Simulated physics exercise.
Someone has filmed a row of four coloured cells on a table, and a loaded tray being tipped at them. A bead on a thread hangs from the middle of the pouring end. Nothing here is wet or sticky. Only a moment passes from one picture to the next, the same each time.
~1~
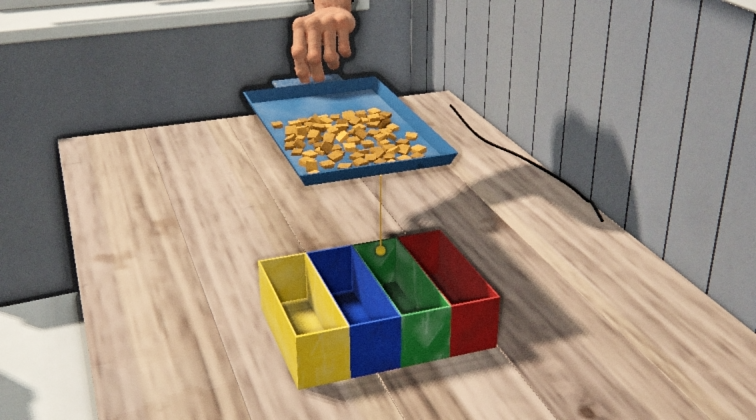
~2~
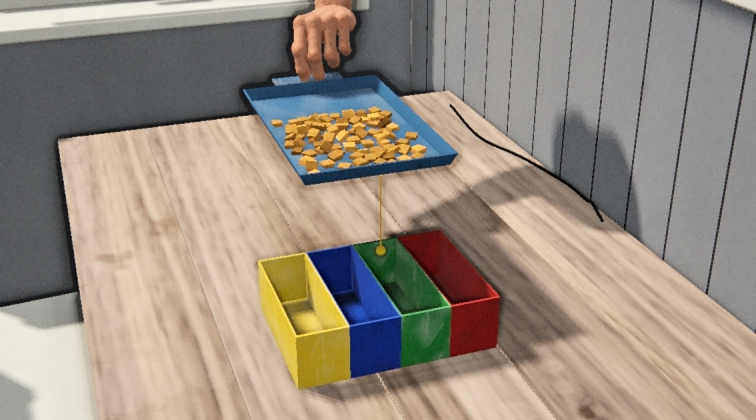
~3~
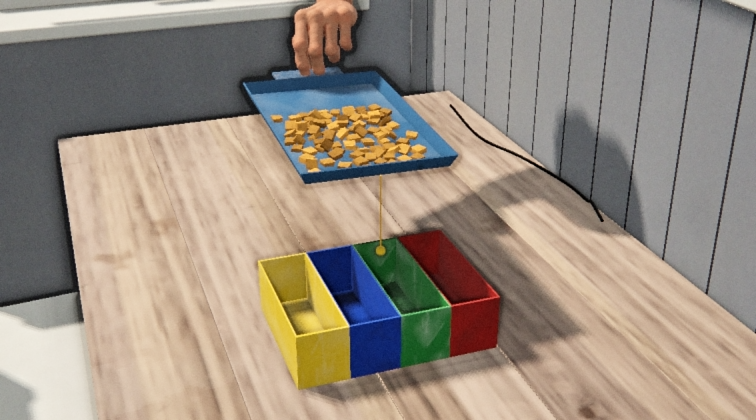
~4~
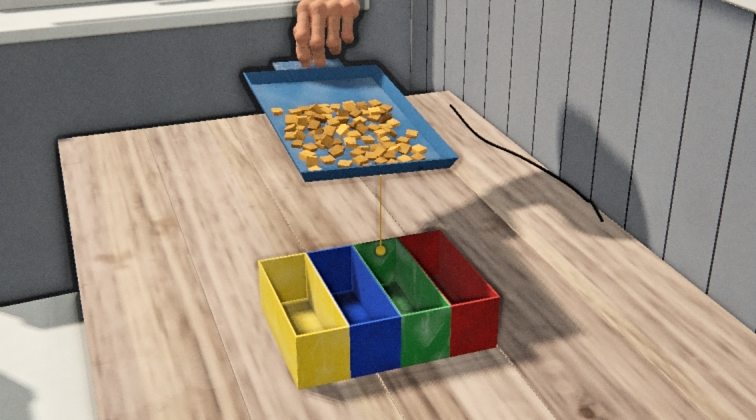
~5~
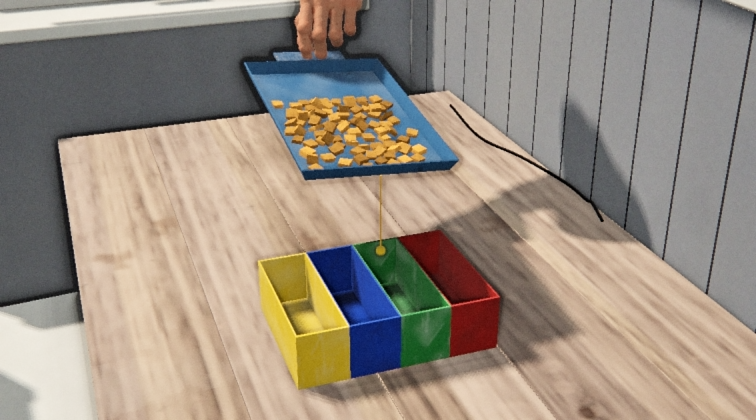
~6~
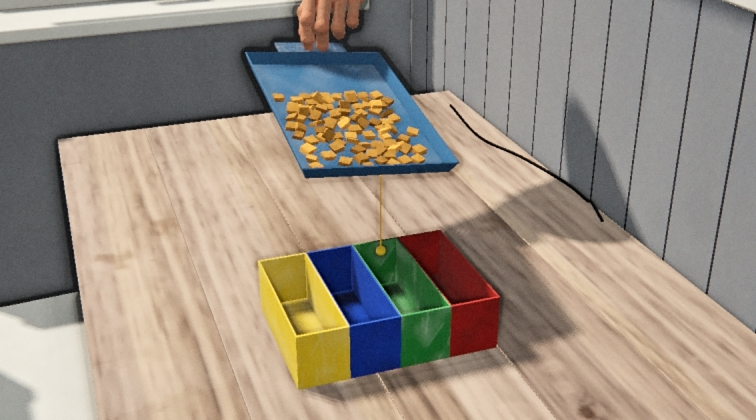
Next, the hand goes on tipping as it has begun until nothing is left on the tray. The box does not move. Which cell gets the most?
Fullest: The red cell.
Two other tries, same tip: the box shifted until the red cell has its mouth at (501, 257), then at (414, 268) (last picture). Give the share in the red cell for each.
In turn 10 and 20 in a hundred.
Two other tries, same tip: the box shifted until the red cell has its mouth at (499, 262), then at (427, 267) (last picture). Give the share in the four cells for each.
In turn 100 and 40 in a hundred.
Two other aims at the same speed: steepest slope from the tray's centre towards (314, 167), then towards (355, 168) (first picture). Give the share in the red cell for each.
About 0 and 10 per cent.
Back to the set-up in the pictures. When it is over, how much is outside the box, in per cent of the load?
Some 20 per cent.
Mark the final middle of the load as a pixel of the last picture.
At about (444, 301).
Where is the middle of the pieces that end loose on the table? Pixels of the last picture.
At about (507, 290).
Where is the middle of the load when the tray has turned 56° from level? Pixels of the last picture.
Roughly at (415, 155).
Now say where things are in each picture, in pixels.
In the first picture, corners of the pouring end at (305, 172) and (450, 151), level; middle of the load at (342, 137), cereal squares; bead on its thread at (381, 251); yellow cell at (323, 353); blue cell at (375, 342); green cell at (426, 332); red cell at (474, 322).
In the second picture, corners of the pouring end at (305, 172) and (450, 152), level; middle of the load at (342, 136).
In the third picture, corners of the pouring end at (305, 171) and (451, 153), tipped barely, lowest at the right corner; middle of the load at (343, 134).
In the fourth picture, corners of the pouring end at (306, 169) and (451, 155), tipped a little, lowest at the right corner; middle of the load at (343, 131).
In the fifth picture, corners of the pouring end at (307, 167) and (451, 157), tipped a little, lowest at the right corner; middle of the load at (344, 127).
In the sixth picture, corners of the pouring end at (308, 165) and (452, 159), tipped a little, lowest at the right corner; middle of the load at (344, 124); yellow cell at (323, 353); blue cell at (375, 342); green cell at (426, 332); red cell at (474, 322).
Soon after the last picture, tray tipped steeply; nearly all on the tray; a stray few in the red cell; a stray few in the green cell; a stray few falling or outside the box.
A little later, tray tipped right over; about two thirds in the red cell; a small part in the green cell; about a quarter falling or outside the box.
Later still, tray tipped past a quarter turn; about two thirds in the red cell; a small part in the green cell; about a quarter falling or outside the box.
At rest, tray tipped past a quarter turn; about two thirds in the red cell; a small part in the green cell; none in the yellow cell; none in the blue cell; about a quarter outside the box.
